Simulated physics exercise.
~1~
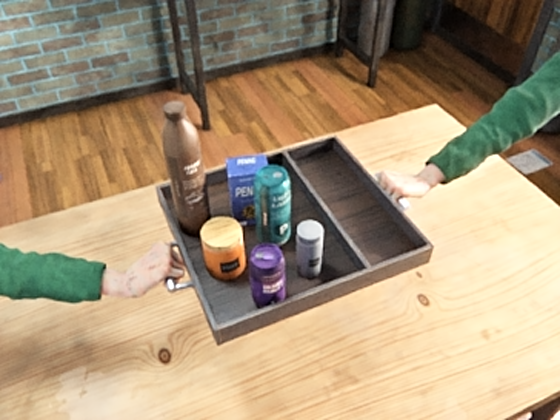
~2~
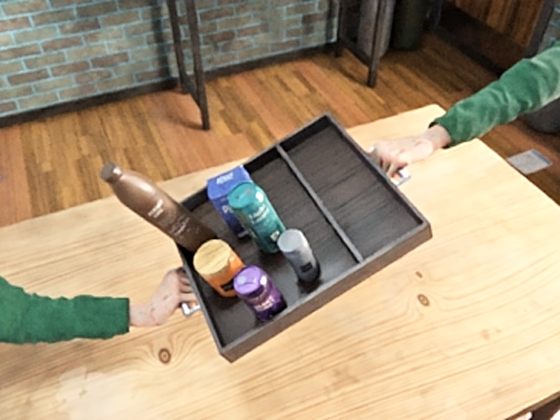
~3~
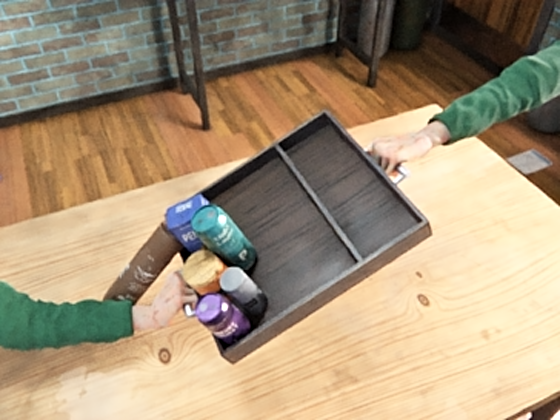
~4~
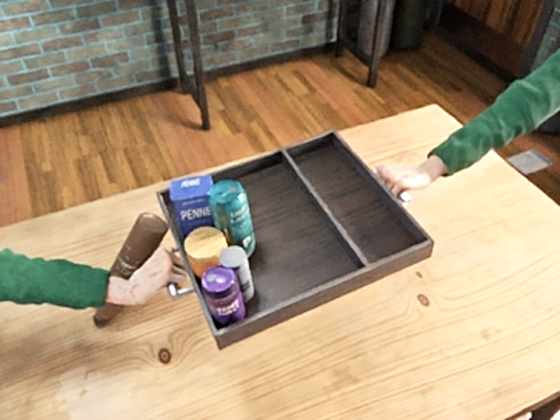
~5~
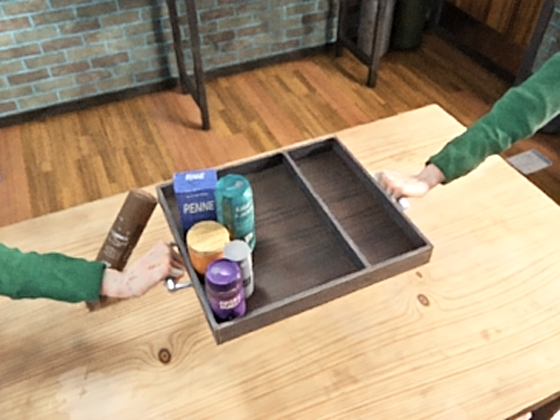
Wooden table by brick wall, two hands tilting a tray left and levelling it, brown bottle tipping overboard, other containers sliding left.
